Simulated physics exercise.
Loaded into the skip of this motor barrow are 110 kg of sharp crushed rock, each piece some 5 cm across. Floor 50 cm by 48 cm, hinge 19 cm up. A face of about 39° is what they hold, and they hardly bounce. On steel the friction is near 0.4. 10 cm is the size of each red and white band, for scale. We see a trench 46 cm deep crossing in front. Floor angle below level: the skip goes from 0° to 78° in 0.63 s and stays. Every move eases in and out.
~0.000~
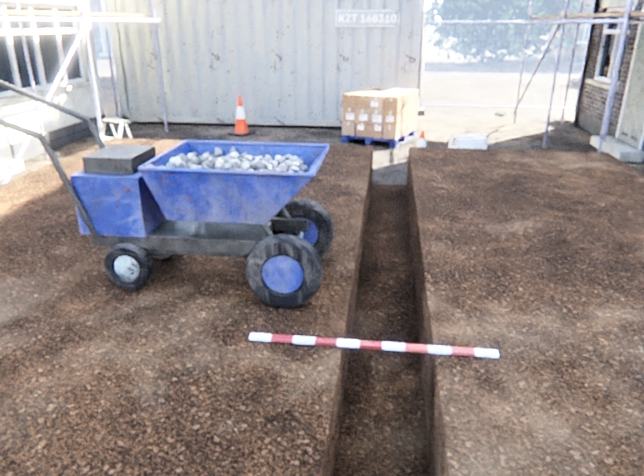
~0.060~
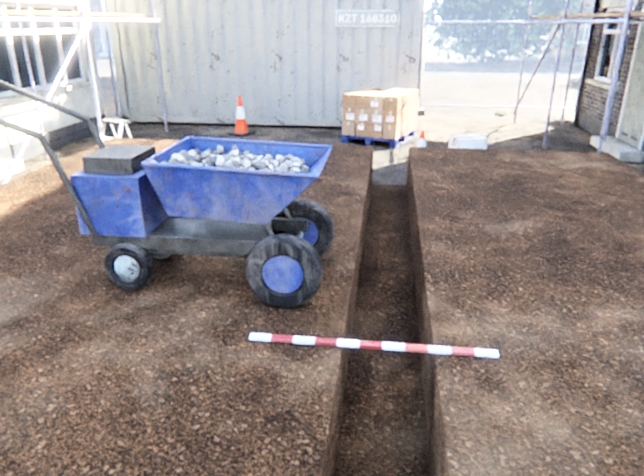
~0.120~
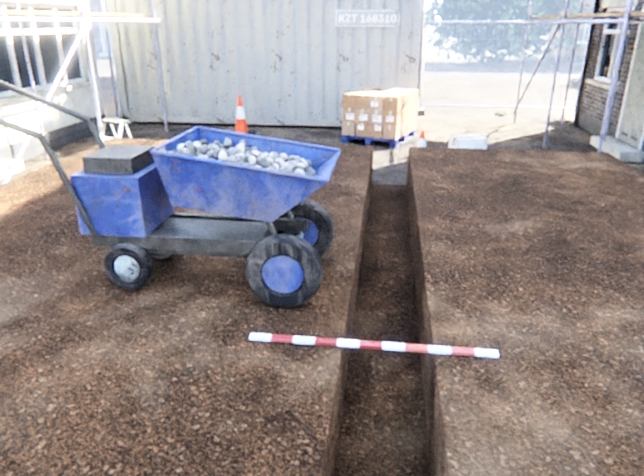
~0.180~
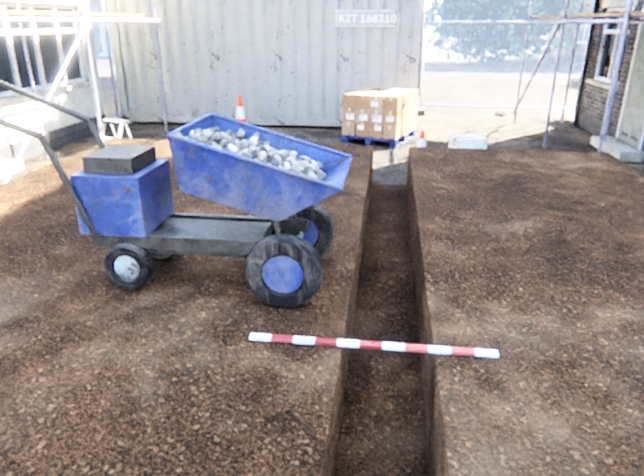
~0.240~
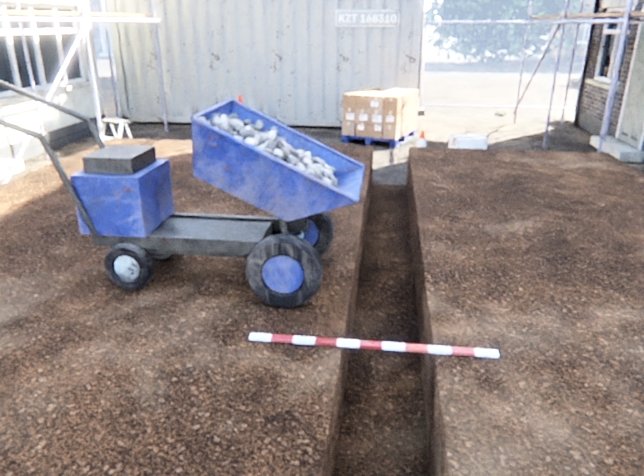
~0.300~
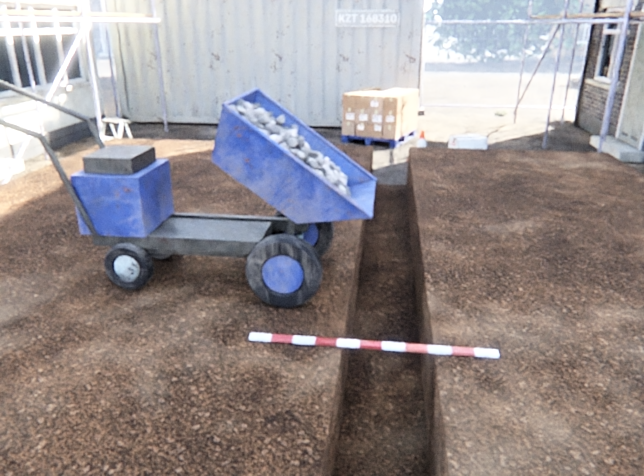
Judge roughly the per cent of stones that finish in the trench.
An estimated 45 per cent finish in the trench.
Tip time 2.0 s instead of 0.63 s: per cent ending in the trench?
It would be near 70 percent.
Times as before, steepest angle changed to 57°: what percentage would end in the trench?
Then close to 25 per cent.
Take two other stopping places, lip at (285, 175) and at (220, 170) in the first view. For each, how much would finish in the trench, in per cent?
First place: Near 75%; second place: Near 75%.
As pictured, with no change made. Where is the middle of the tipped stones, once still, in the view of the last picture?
Around (440, 287).
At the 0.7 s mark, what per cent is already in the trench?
I'd say near 20 per cent at that time.
After 0.5 s the floor is at 65°; 100 % in the skip; the foremost stones are at (384, 231).
After 0.7 s the floor is at 78°; 48 % in the skip, 21 % in the trench, 31 % past the trench; the foremost stones are at (479, 297).
After 1.1 s the floor is at 78°; 2 % in the skip, 42 % in the trench, 57 % past the trench; the foremost stones are past the picture's edge.
After 3.0 s the floor is at 78°; 0 % in the skip, 45 % in the trench, 55 % past the trench; the foremost stones are past the picture's edge.
